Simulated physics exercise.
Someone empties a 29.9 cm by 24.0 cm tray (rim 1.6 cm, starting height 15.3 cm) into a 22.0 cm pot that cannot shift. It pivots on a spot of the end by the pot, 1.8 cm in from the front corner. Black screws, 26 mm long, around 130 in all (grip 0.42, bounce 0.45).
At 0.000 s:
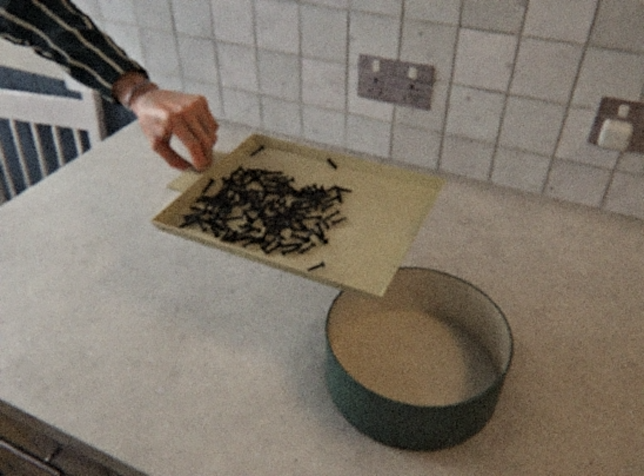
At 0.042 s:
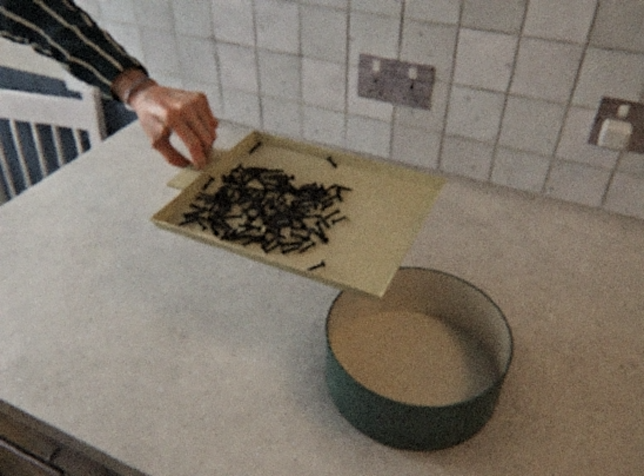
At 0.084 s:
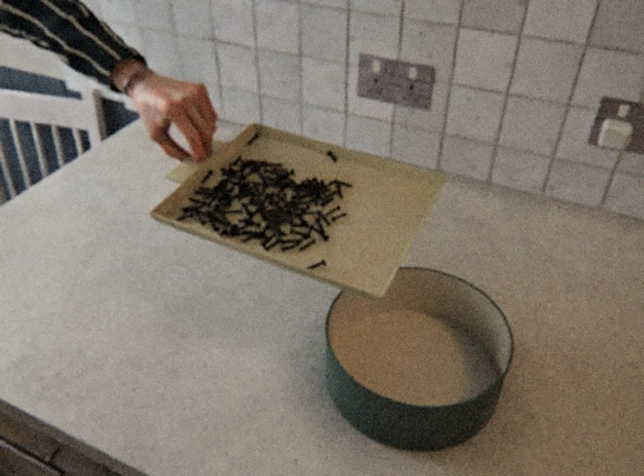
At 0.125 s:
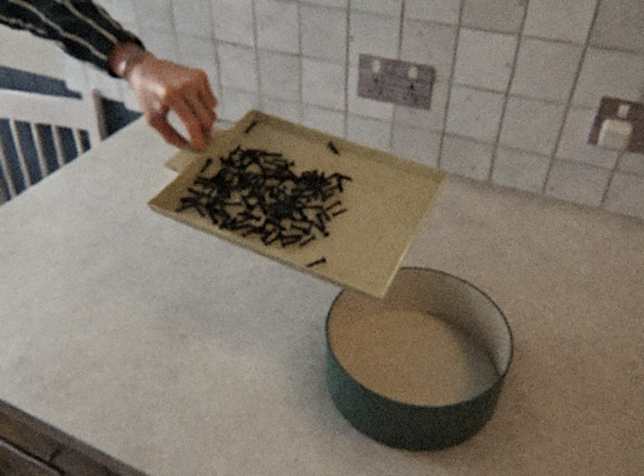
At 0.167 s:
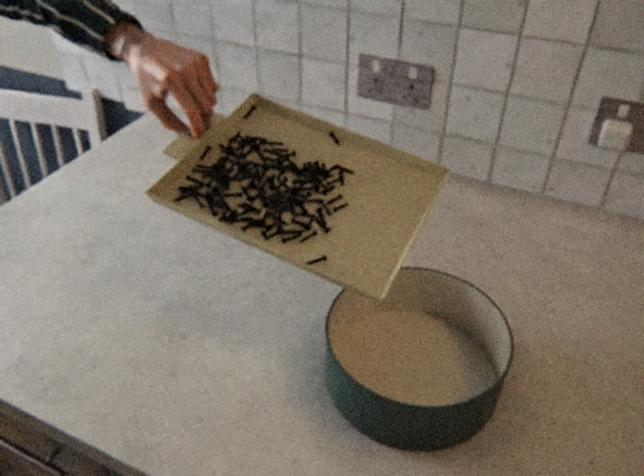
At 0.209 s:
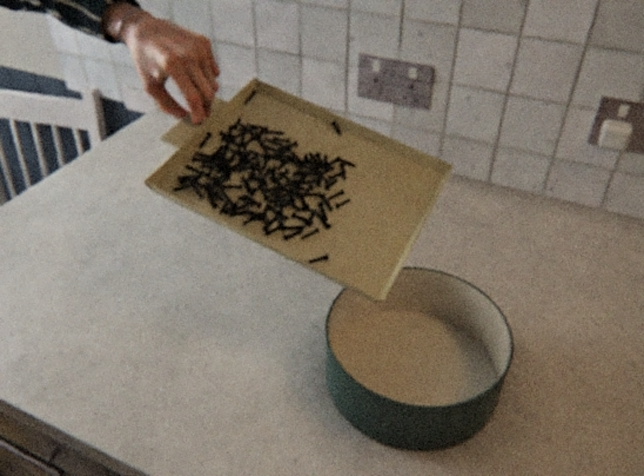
On a pale kitchen worktop against a white tiled wall with sockets, seen from above at an angle, a hand in a dark striped sleeve holds a cream tray by its left end. Many small black screws lie scattered on the tray, with a round green pot below its right end. The hand raises the left end, slowly then faster, tilting the tray towards the pot while the screws stay bunched on it.
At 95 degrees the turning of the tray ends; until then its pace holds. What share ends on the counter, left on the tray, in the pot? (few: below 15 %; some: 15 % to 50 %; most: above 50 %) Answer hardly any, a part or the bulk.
On the counter: Hardly any; left on the tray: Hardly any; in the pot: The bulk.
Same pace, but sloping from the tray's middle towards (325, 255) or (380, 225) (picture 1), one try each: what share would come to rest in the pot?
Some 80 and 55 per cent.
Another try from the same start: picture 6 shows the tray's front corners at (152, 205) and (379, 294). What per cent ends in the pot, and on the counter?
Pot 70, counter 30.
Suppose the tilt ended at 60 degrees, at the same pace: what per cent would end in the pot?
In that case some 90 per cent.
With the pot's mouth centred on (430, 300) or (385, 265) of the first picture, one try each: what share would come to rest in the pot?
Some 45 and 0 per cent.
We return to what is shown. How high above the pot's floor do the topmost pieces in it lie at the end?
Some 3.0 cm.
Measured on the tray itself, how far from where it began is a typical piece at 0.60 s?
About 11 cm.
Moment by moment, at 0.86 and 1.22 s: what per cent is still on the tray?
About 10, 0.
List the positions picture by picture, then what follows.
In the first frame, tray tilt 0 degrees, front corners at (157, 219) and (379, 291); middle of the pieces at (264, 207); pot at (418, 328).
In the second frame, tray tilt 1 degrees, front corners at (156, 217) and (379, 291); middle of the pieces at (264, 205).
In the third frame, tray tilt 3 degrees, front corners at (155, 211) and (379, 292); middle of the pieces at (264, 200).
In the fourth frame, tray tilt 6 degrees, front corners at (153, 202) and (380, 292), lowest corner right front; middle of the pieces at (264, 193).
In the fifth frame, tray tilt 11 degrees, front corners at (152, 191) and (380, 294), lowest corner right front; middle of the pieces at (264, 184).
In the sixth frame, tray tilt 15 degrees, front corners at (151, 180) and (381, 295), lowest corner right front; middle of the pieces at (265, 176); pot at (418, 328). The tray's pace is about 100 degrees a second.
Then, at 0.60 s, tilt 54 degrees; the tray holds 100 %, the pot 0 %.
After 0.86 s, tilt 80 degrees; the tray holds 10 %, the pot 75 %.
Then, at 1.22 s, tilt 95 degrees; the tray holds 0 %, the pot 100 %.
At rest (1.8 s), counter 0 %, tray 0 %, pot 100 %.
